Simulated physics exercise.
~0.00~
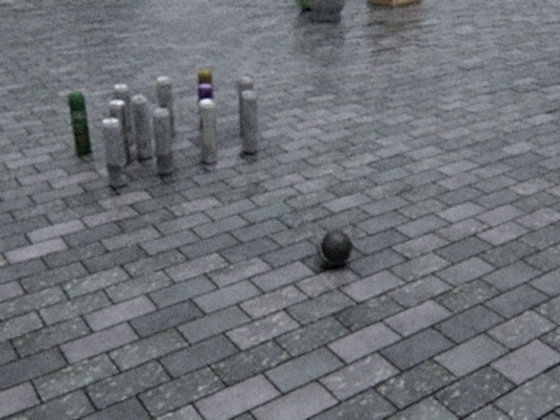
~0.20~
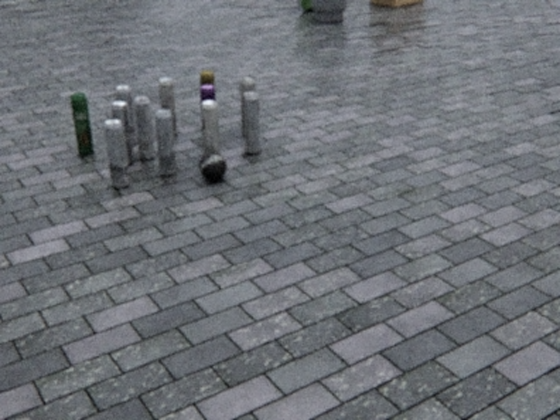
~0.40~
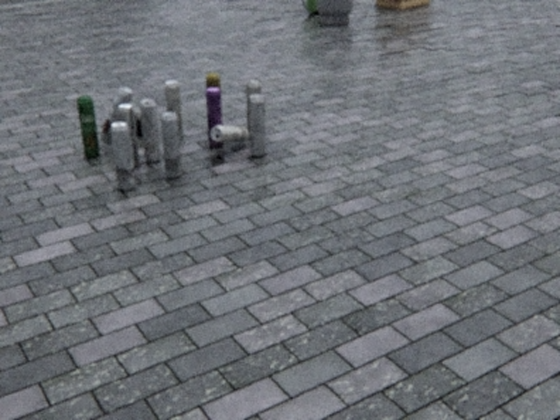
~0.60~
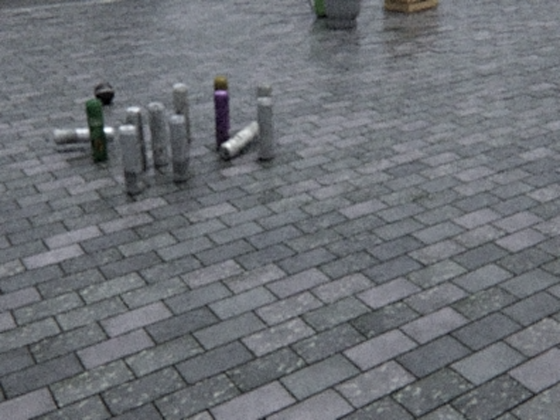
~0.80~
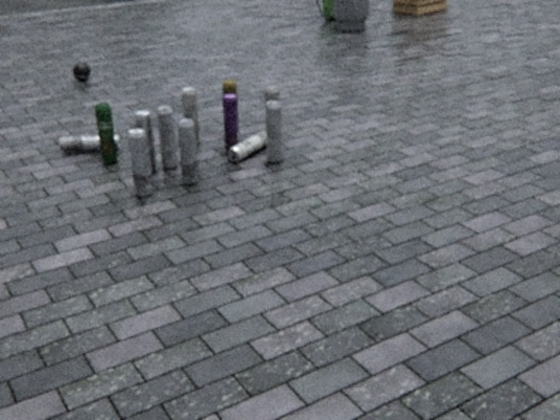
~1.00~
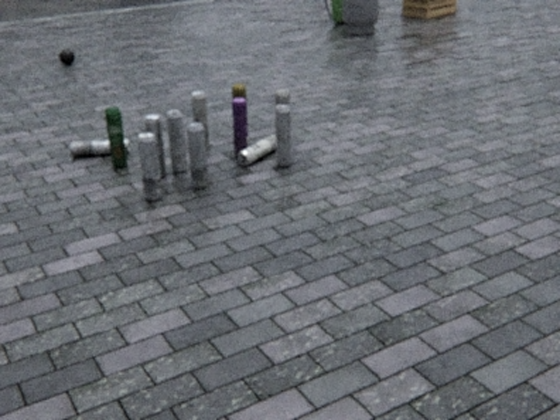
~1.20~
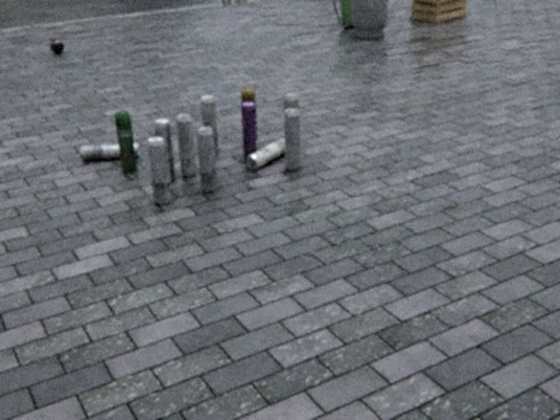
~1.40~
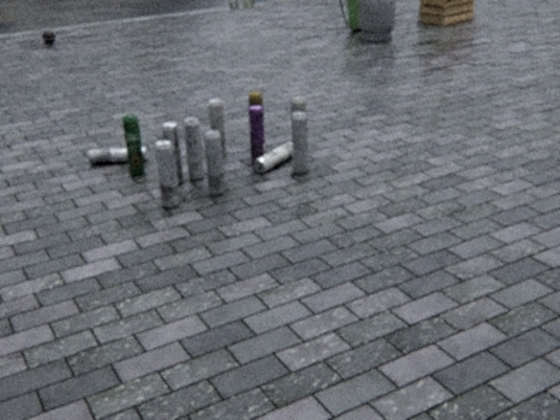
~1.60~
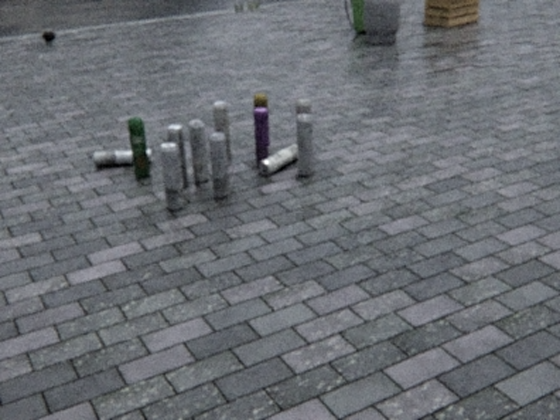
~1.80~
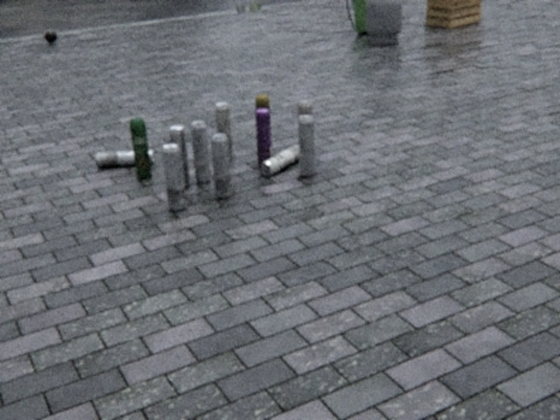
In this clip, a dark ball rolls across wet grey paving into a cluster of upright tubes, mostly grey, knocking two grey ones over before rolling away toward the upper left, while the green, purple and yellow tubes remain standing.
